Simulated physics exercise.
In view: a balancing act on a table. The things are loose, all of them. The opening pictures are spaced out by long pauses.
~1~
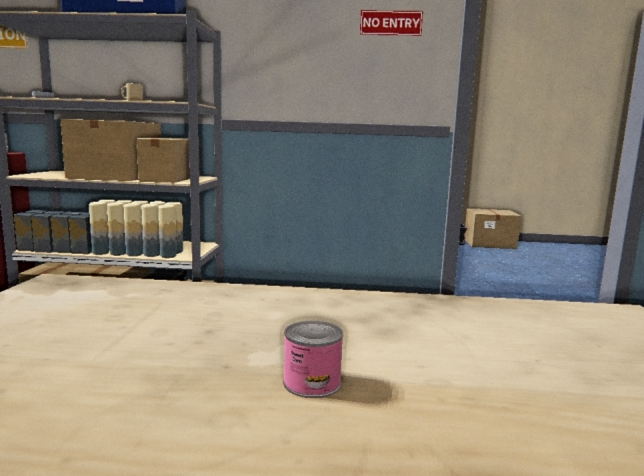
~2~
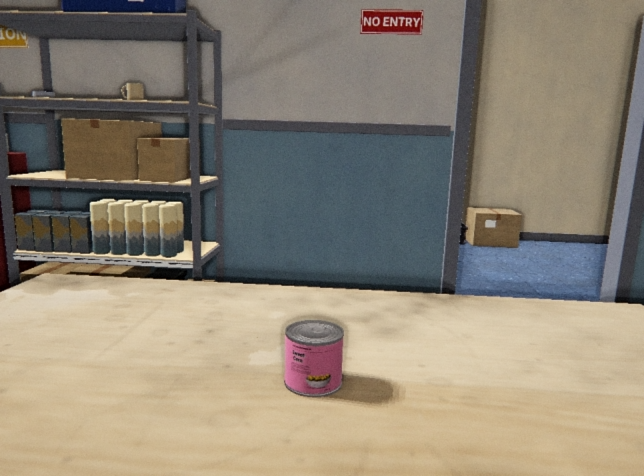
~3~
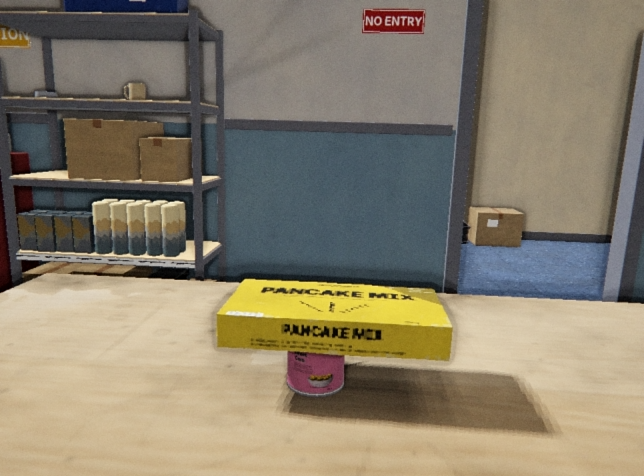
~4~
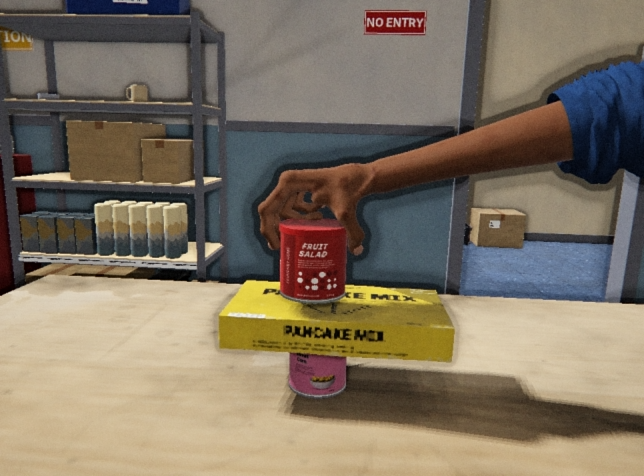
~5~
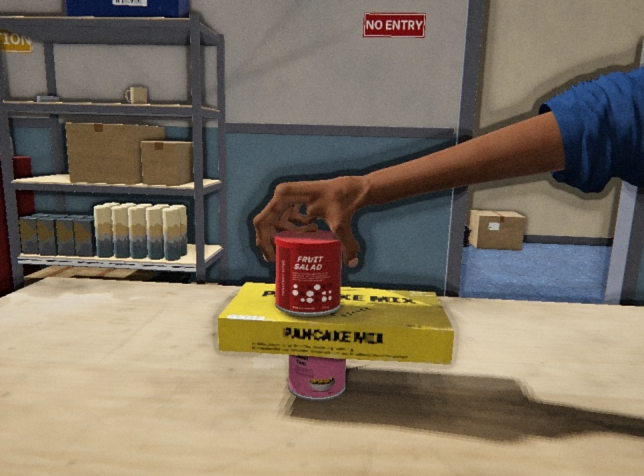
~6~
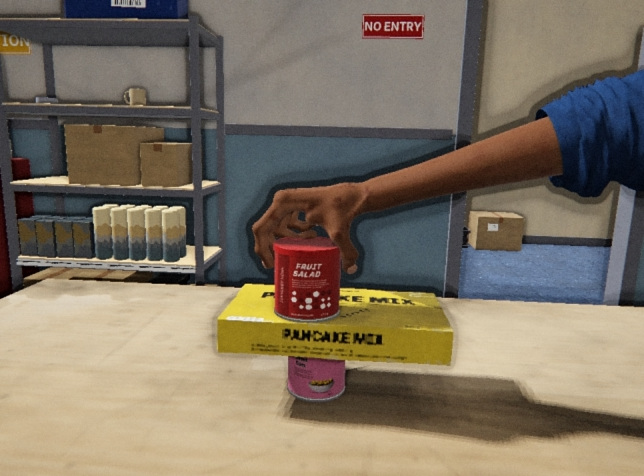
A yellow pancake mix box appears atop a pink tin, and a hand lowers a red tin onto it.
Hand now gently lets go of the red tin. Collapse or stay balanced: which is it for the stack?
I expect success here.
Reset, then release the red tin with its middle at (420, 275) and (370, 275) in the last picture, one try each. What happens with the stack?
The first time it tumbles down, but the second time it tumbles down.
Then, 0.30 s later than the last frame, all is still.
Then, 0.70 s later than the last frame, red tin resting near (308, 278).
When it is over, all 3 as before. End places, in pixels of the last picture, red tin near (308, 278). The stack holds.
